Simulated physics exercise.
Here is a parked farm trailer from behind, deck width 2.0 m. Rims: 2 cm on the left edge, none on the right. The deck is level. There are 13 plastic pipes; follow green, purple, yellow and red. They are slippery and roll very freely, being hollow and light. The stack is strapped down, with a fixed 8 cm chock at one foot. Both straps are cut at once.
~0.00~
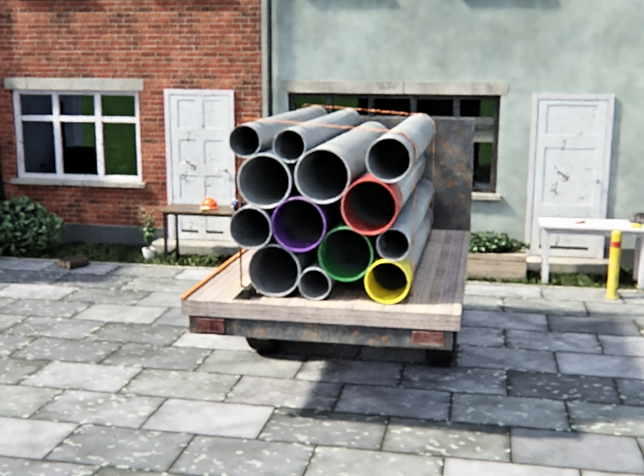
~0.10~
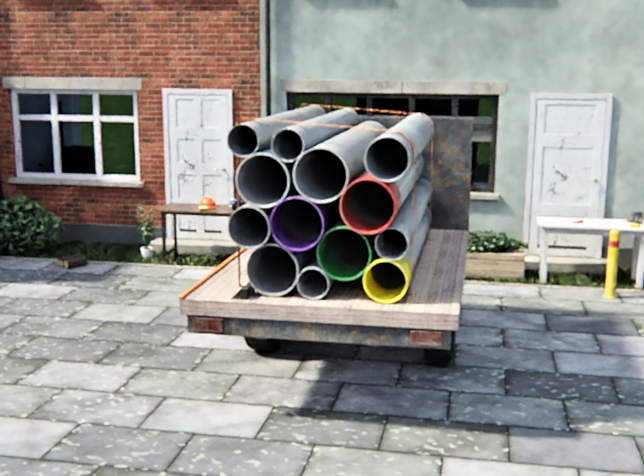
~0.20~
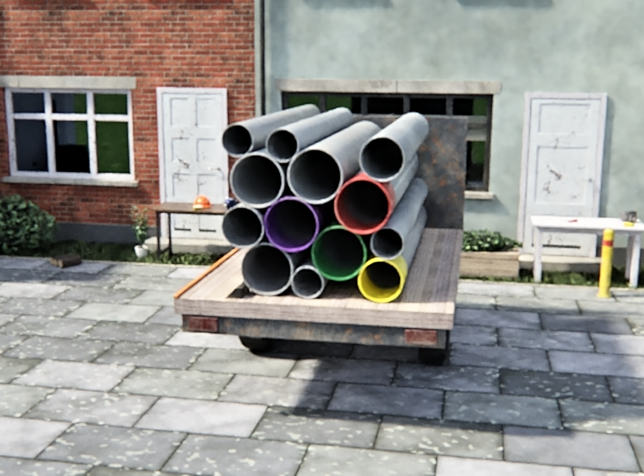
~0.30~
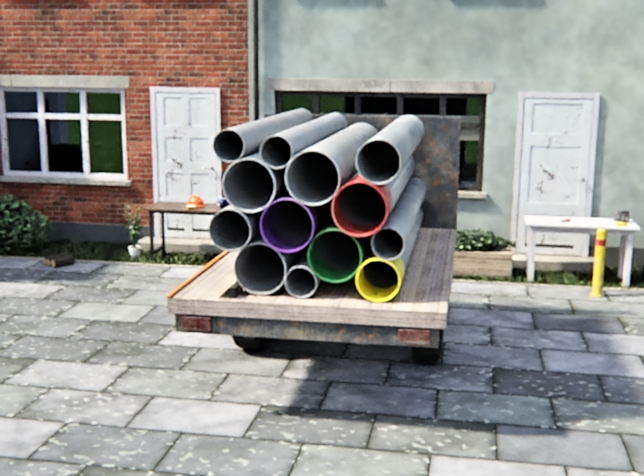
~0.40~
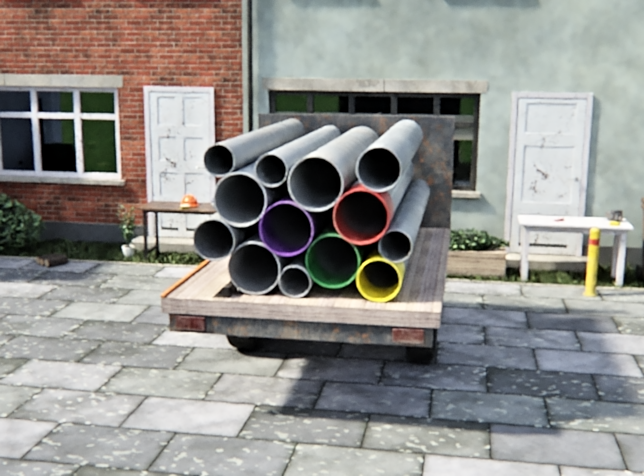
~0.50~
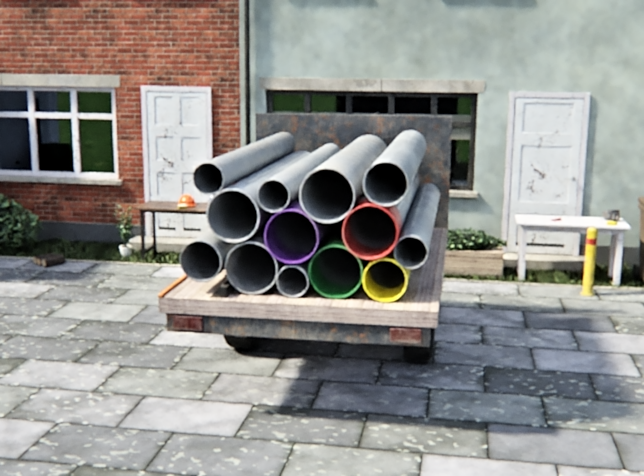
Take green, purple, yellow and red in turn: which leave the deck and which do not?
Green goes over the edge, purple falls off, yellow ends on the ground, red falls off.
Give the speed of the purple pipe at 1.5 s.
About 0.6 m/s.
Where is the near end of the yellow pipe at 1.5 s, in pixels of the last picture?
Near (476, 345).
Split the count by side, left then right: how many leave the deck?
Left 1, right 10.
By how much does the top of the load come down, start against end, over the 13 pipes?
Roughly 85 cm.
Then, 1.5 s in, green is on the deck, 10 cm from the right edge, rolling right; purple is on the deck, 50 cm from the right edge, rolling right; yellow is dropping off the right side; red is on the ground to the right; 6 off so far.
Then, 2.8 s in, green is down on the right; purple is dropping off the right side; yellow is on the ground to the right; red is down on the right; 9 off so far.
In the end (7.7 s), green is on the ground to the right; purple is on the ground to the right; yellow is on the ground to the right; red is down on the right; 11 off so far.
